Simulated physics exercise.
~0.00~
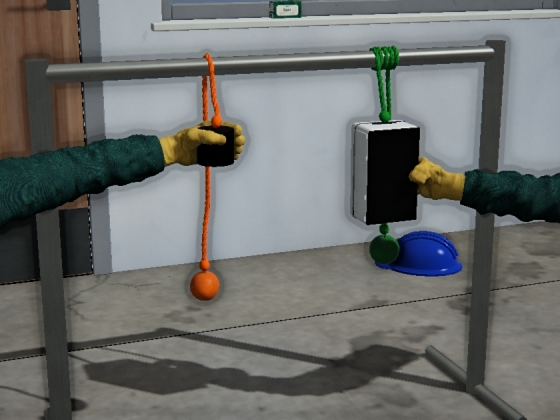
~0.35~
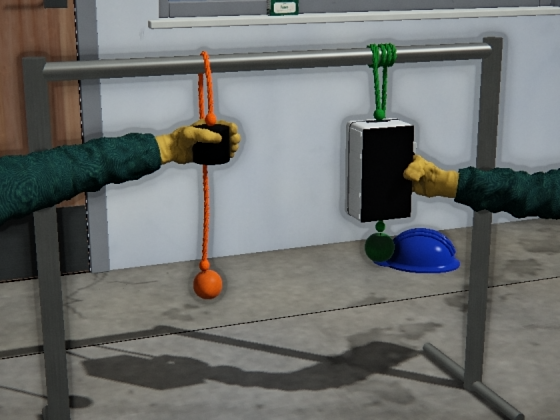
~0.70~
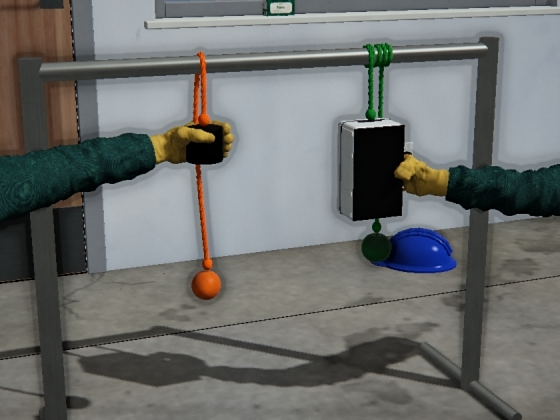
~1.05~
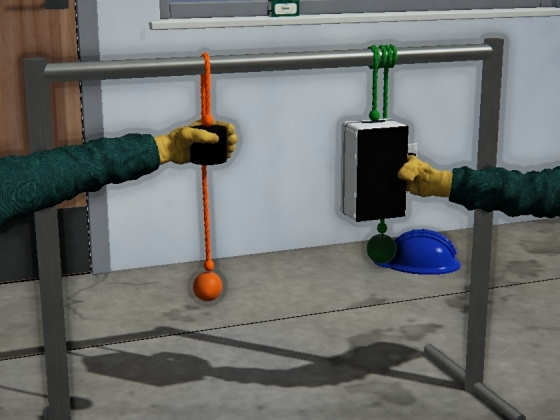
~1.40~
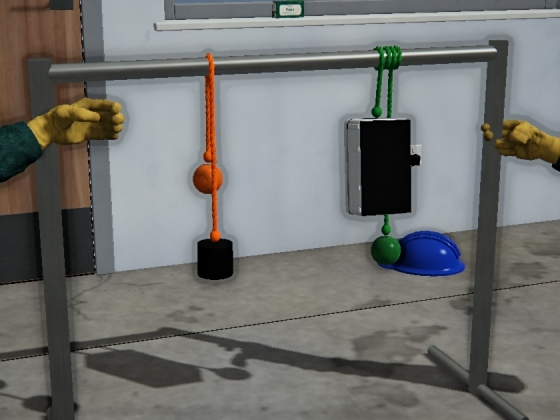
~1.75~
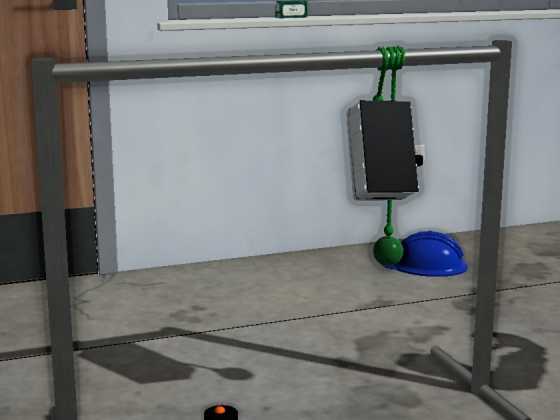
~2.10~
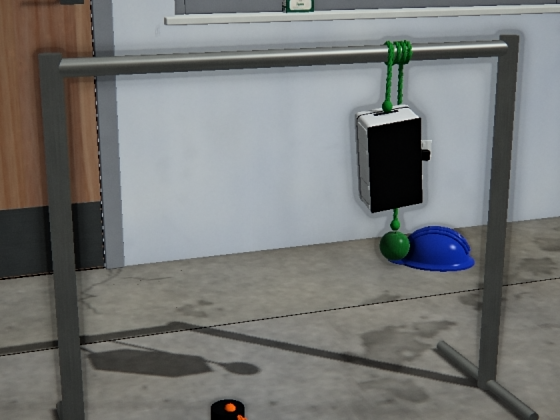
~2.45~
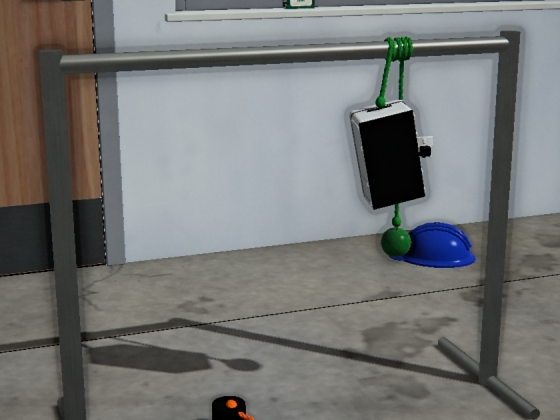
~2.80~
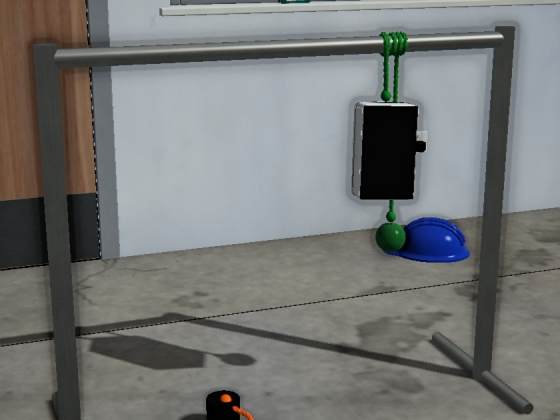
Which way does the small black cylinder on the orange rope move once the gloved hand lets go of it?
It moves down, dropping from beside the hand to the floor.
Two arms in dark green sleeves and yellow gloves reach in from either side of a grey metal rail, seen from the front in a slightly swaying view, with a pale wall behind and a blue helmet on the concrete floor. The left hand holds a small black cylinder on an orange rope with an orange ball, while the right hand steadies a white case with a black front on a looped green rope. Both hands let go and draw back. The cylinder drops as the orange ball rises, and the orange rope slips off the rail. The cylinder ends on the floor, while the case tilts slightly but stays hanging.
